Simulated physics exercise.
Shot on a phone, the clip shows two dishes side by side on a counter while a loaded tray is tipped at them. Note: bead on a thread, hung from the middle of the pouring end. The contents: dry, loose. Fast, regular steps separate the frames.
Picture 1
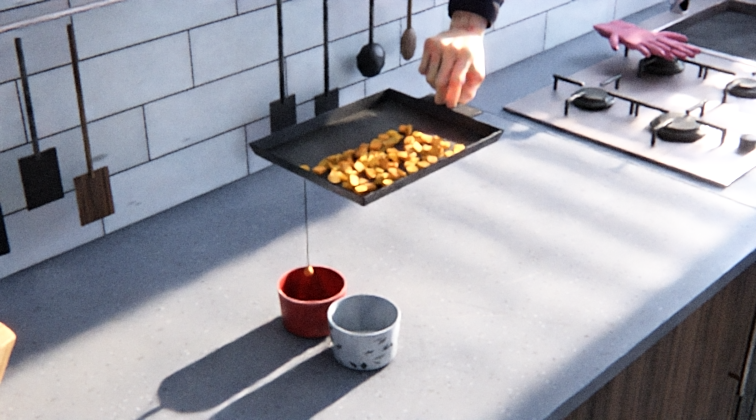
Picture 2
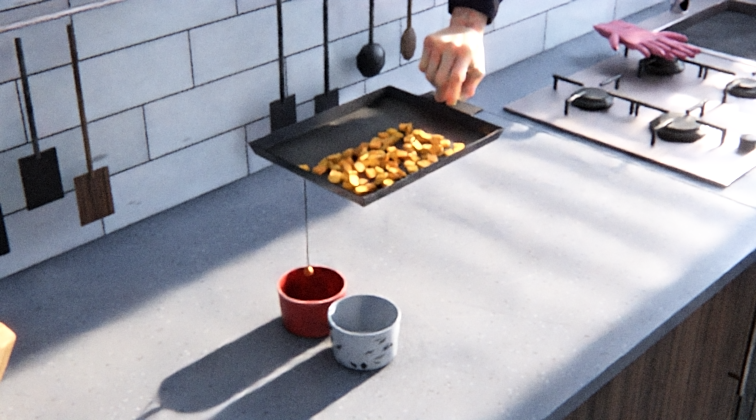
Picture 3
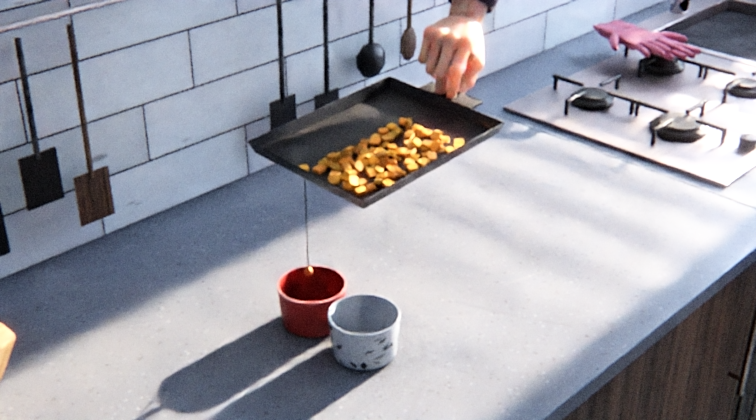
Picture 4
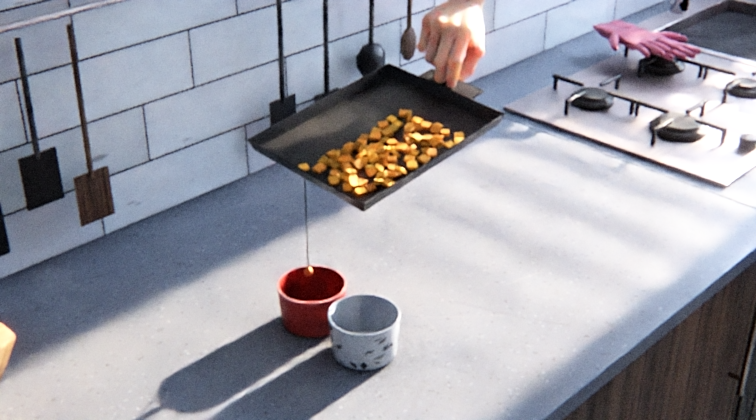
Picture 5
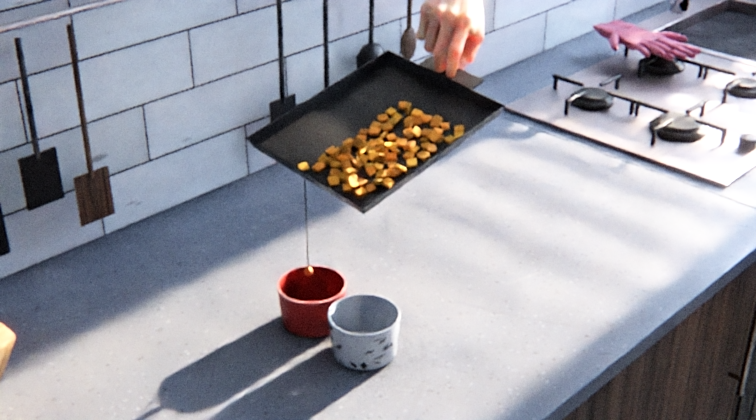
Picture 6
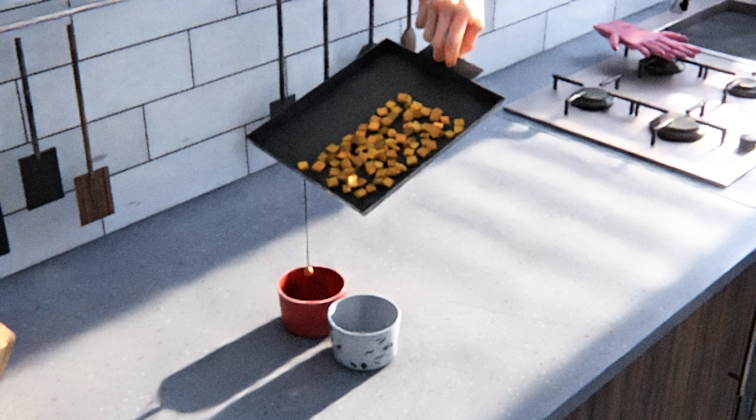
Dark tray of small golden crackers tilting gradually steeper in a raised hand above red and speckled white dishes on a grey counter.
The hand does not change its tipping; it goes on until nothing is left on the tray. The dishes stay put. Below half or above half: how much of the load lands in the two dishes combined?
Most of what falls will go into the dishes.
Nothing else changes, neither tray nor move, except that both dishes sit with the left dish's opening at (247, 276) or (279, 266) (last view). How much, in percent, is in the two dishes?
Roughly 10 per cent, then roughly 20 per cent.
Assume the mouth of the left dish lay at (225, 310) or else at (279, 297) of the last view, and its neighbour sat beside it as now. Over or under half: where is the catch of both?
Short of half, then Short of half.
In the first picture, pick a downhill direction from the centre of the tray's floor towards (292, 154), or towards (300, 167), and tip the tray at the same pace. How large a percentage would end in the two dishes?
Roughly 0 % in the first case and 0 % in the second.
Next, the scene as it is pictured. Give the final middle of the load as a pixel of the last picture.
Somewhere around (361, 343) in the final view.
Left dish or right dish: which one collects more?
The one to the right.
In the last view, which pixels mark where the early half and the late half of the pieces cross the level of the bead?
Around (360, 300) at first; around (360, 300) after that.
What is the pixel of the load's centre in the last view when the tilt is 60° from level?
(362, 192).
Soon after the last picture, tray tipped steeply; nearly all on the tray; a stray few in the air.
A little later, tray tipped right over; a small part on the tray; most in the right dish; a stray few outside both; a small part in the air.
Later still, tray tipped past a quarter turn; nearly all in the right dish; a small part outside both.
At rest, tray tipped past a quarter turn; nearly all in the right dish; none in the left dish; a small part outside both.
